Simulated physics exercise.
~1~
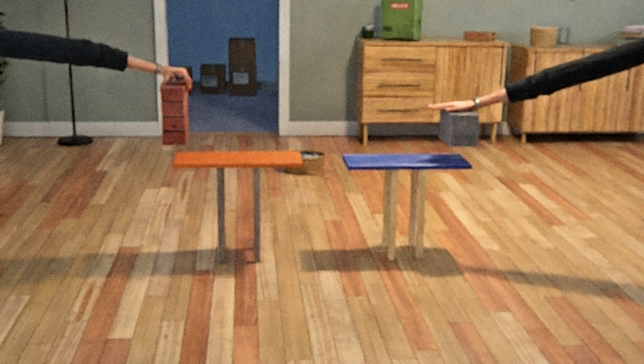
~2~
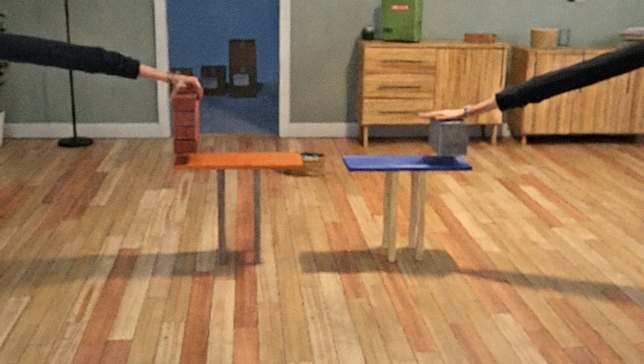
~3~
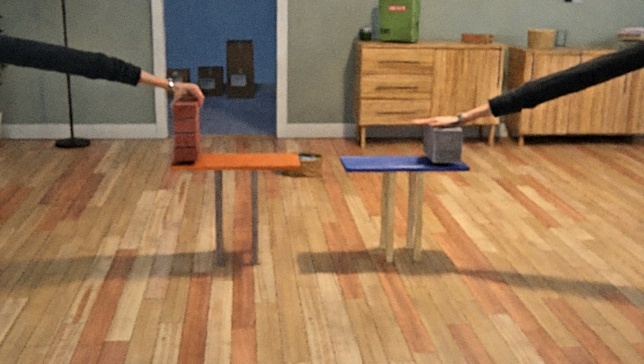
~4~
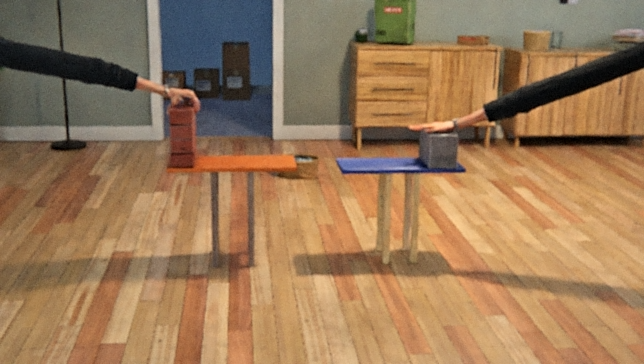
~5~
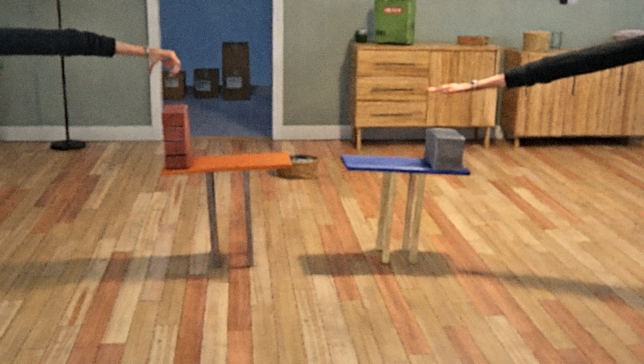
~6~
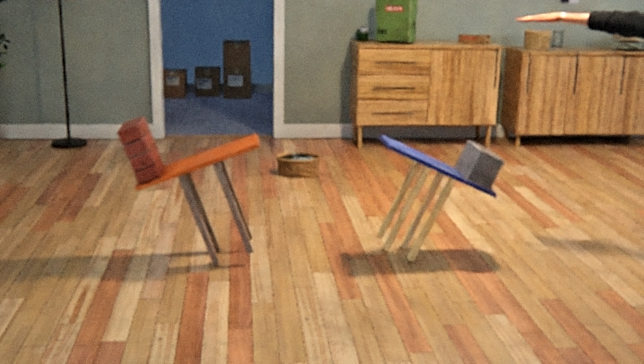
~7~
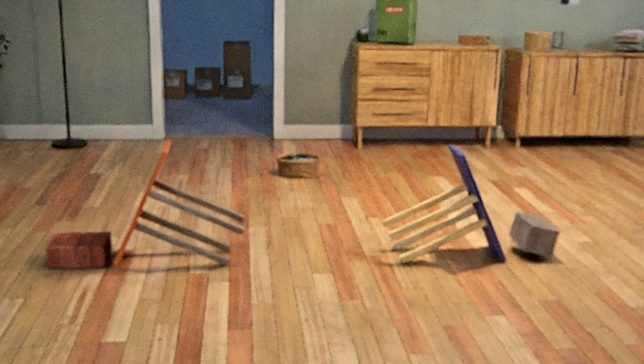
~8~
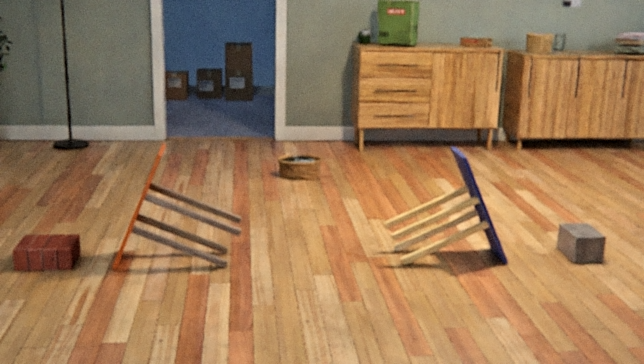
Two hands lowered a stack of red bricks and a gray block onto the outer ends of an orange table and a blue one, then let go. Both tables tipped outward and fell onto their sides, dropping their loads on the wooden floor.
